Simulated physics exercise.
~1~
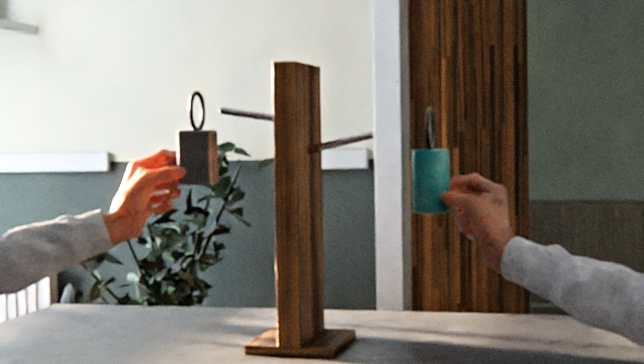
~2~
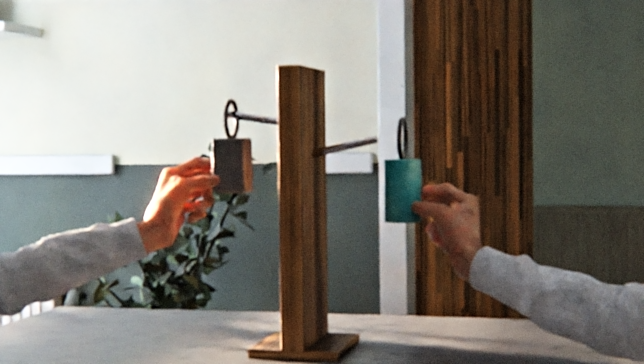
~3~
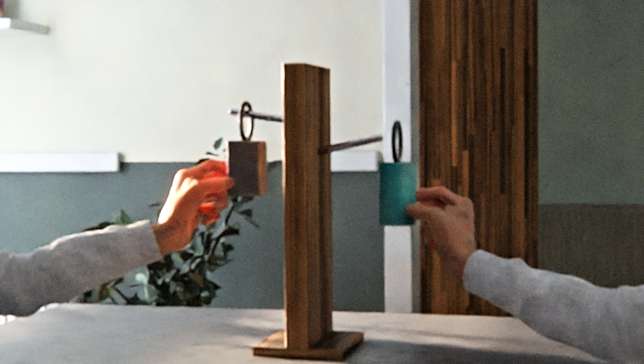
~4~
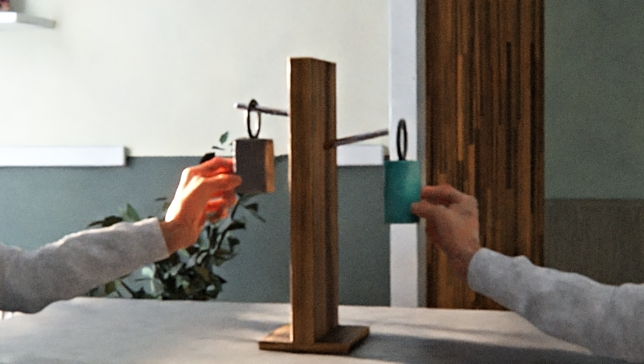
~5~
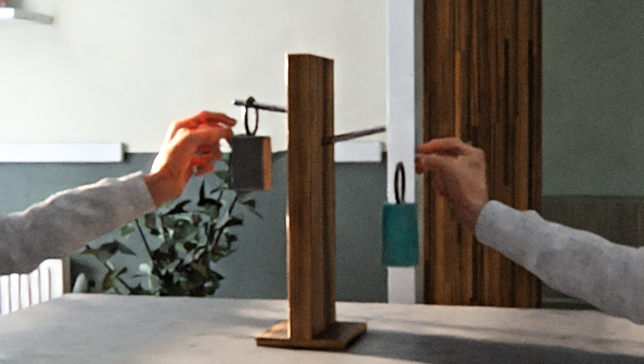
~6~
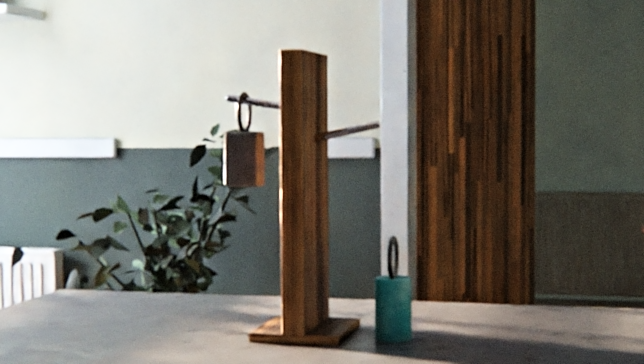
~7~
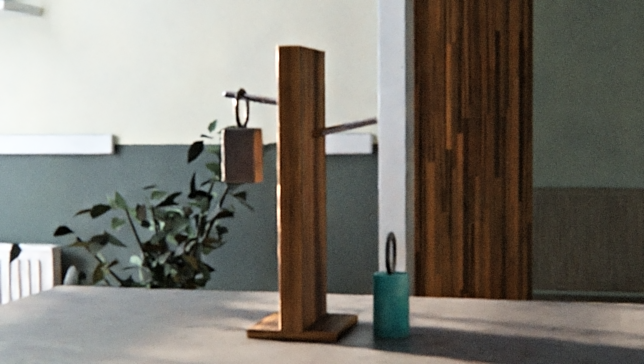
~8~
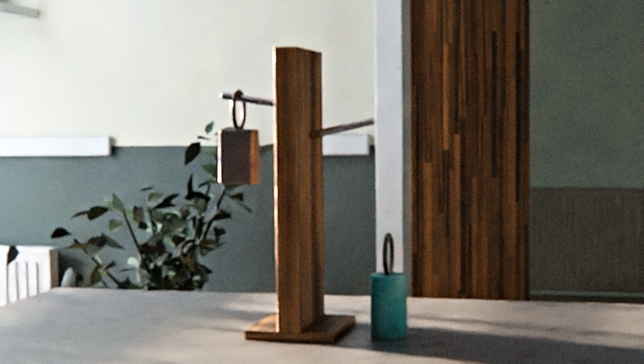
Two hands release a grey pouch that stays hooked and a turquoise lantern that drops.
